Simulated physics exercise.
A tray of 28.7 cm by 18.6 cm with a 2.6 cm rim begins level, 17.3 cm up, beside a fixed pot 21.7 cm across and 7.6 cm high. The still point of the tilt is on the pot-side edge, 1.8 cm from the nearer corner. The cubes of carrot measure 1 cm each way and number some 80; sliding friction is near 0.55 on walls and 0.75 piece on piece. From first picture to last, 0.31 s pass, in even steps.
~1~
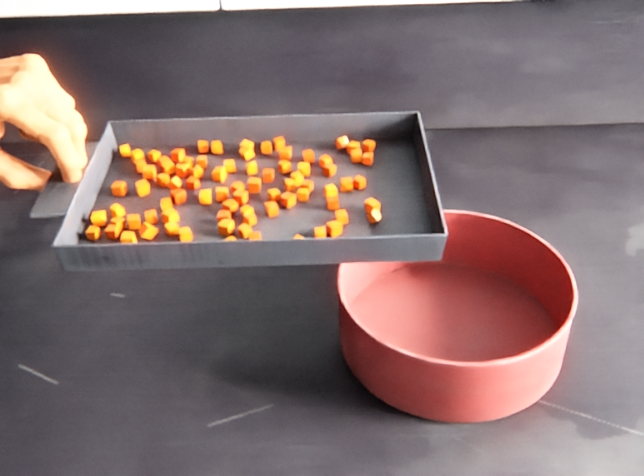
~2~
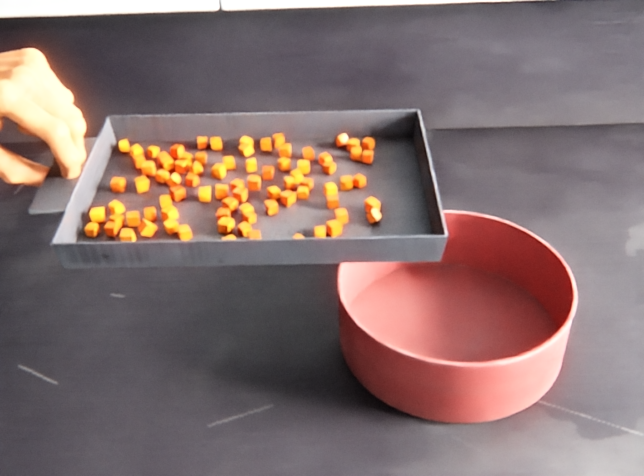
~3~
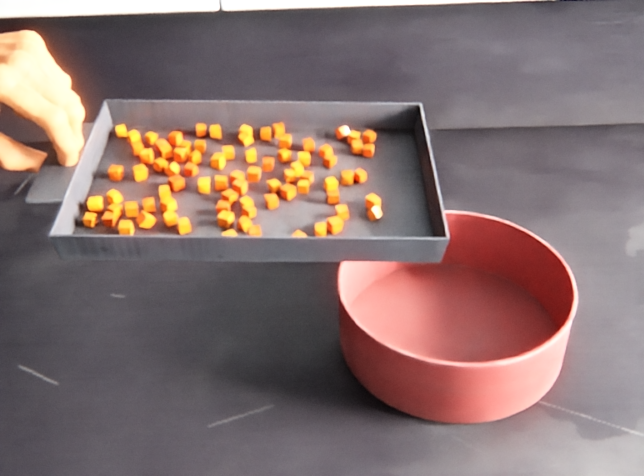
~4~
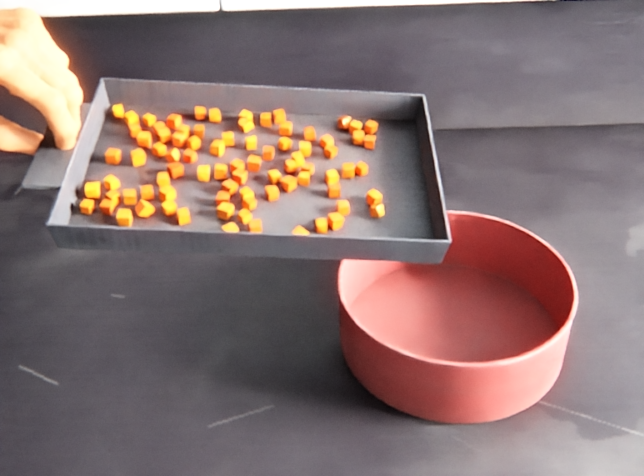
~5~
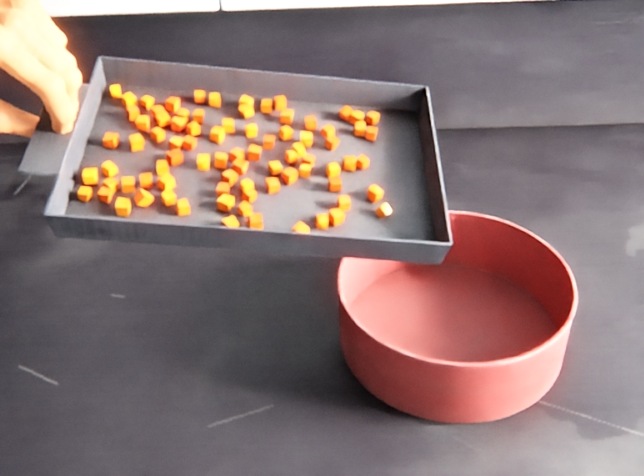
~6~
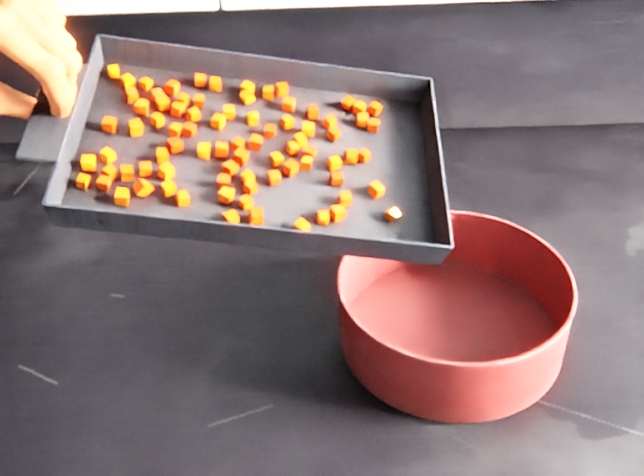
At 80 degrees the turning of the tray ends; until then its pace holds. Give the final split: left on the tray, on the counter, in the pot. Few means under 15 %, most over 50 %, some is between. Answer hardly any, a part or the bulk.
Left on the tray: The bulk; on the counter: A part; in the pot: Hardly any.
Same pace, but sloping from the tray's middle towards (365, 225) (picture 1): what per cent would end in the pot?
Some 15 per cent.
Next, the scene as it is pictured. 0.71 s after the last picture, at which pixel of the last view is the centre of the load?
Around (418, 251).
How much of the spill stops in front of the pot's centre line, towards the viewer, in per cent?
Some 100 per cent.
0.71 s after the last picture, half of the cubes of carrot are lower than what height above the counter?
Some 20 cm.
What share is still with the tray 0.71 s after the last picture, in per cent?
About 80 per cent.
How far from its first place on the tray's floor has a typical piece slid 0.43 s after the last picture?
Some 6 cm.
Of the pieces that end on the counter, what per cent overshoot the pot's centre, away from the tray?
Some 70 per cent.
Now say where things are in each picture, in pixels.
The first picture shows tray tilt 0 degrees, front corners at (57, 243) and (442, 232); middle of the pieces at (238, 189); pot at (455, 278).
The second picture shows tray tilt 1 degrees, front corners at (56, 241) and (442, 233); middle of the pieces at (238, 186).
The third picture shows tray tilt 4 degrees, front corners at (55, 232) and (444, 235), lowest corner right front; middle of the pieces at (237, 177).
The fourth picture shows tray tilt 9 degrees, front corners at (52, 221) and (446, 238), lowest corner right front; middle of the pieces at (237, 166).
The fifth picture shows tray tilt 13 degrees, front corners at (50, 211) and (447, 241), lowest corner right front; middle of the pieces at (237, 155).
The sixth picture shows tray tilt 18 degrees, front corners at (49, 201) and (448, 243), lowest corner right front; middle of the pieces at (238, 145); pot at (455, 278).
Then, 0.43 s after the last picture, tilt 48 degrees; the tray holds 100 %, the pot 0 %.
Then, 0.71 s after the last picture, tilt 67 degrees; the tray holds 80 %, the pot 0 %.
Then, 1.10 s after the last picture, tilt 80 degrees; the tray holds 65 %, the pot 0 %.
In the end, tray 60 %, counter 40 %, pot 0 %.
